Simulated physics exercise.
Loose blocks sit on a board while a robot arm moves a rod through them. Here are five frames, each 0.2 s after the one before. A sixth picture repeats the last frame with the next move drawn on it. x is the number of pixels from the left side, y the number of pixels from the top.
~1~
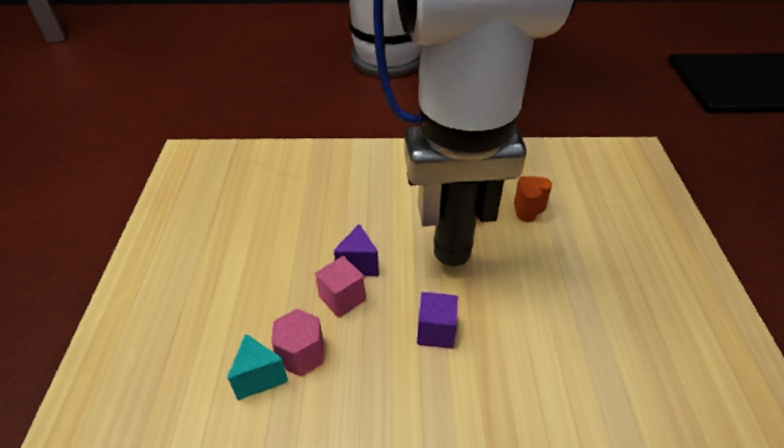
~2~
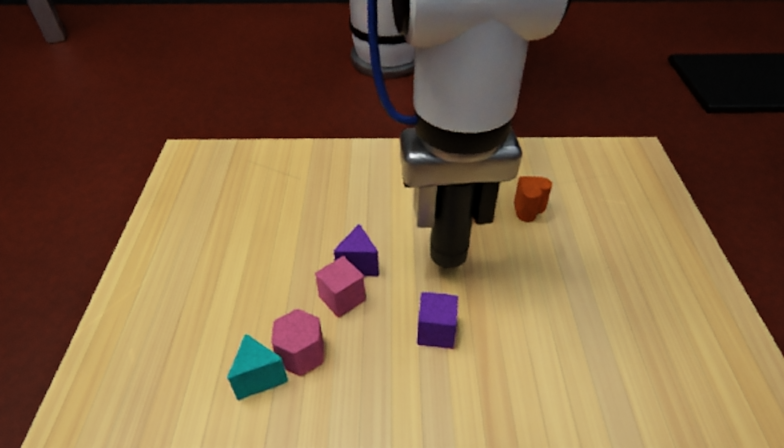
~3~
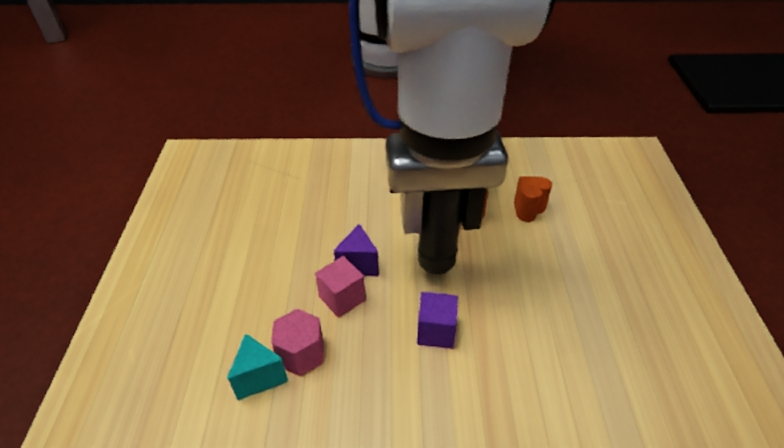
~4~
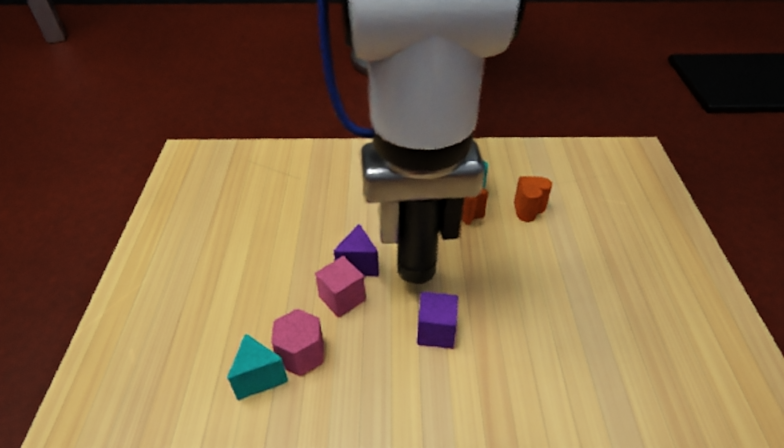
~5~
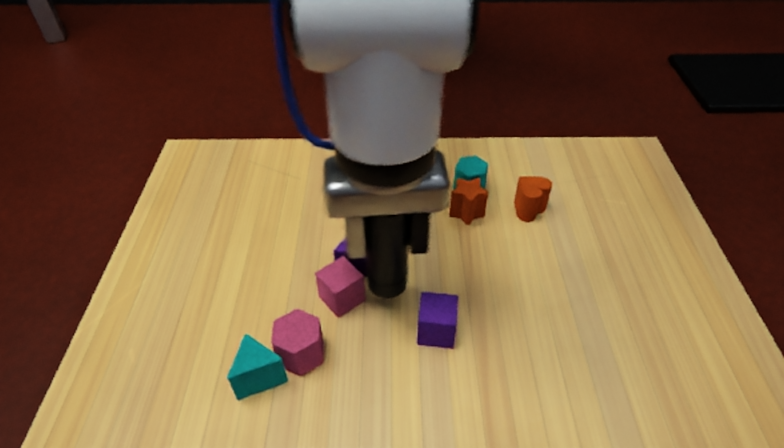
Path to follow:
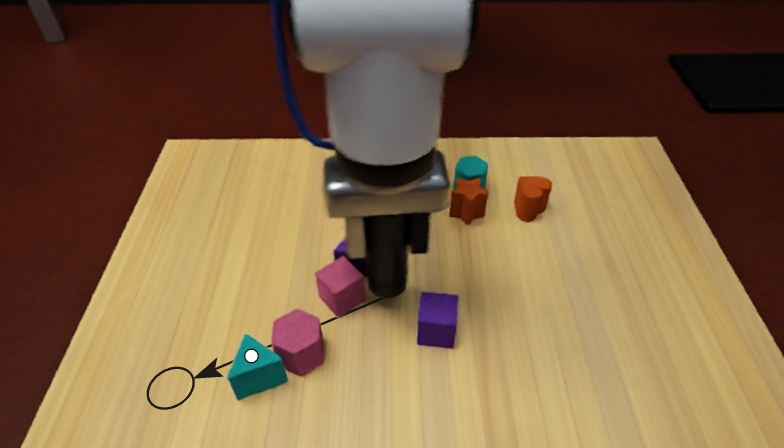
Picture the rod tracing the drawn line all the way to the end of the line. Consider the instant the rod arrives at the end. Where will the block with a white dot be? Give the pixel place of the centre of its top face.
The middle of its top is at (224, 385).
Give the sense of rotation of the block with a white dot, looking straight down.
Turns clockwise.
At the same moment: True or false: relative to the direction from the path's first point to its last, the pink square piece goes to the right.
That statement is accurate.
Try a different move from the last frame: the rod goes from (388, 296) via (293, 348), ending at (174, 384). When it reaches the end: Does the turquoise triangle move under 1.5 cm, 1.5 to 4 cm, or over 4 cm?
Long: Over 4 cm.
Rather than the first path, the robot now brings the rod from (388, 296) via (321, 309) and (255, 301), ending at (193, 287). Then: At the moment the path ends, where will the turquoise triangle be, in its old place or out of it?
Once the path ends, it is where it was.
Path on the board, in a line from (388, 296) to (171, 388); the dot is on the turquoise triangle.
The first path, step by step. One third of the way, rod at (319, 312); pink hexagonal block at (291, 333); pink square piece at (294, 277), turned 90° clockwise.
Two thirds of the way, rod at (245, 343); turquoise triangle at (224, 385), turned 25° clockwise; pink hexagonal block at (267, 364), turned 45° anticlockwise; pink square piece at (292, 277), turned 100° clockwise.
At the end, rod at (164, 376); turquoise triangle at (224, 385), turned 25° clockwise; pink hexagonal block at (267, 364), turned 45° anticlockwise; pink square piece at (292, 277), turned 100° clockwise; purple triangle in place.
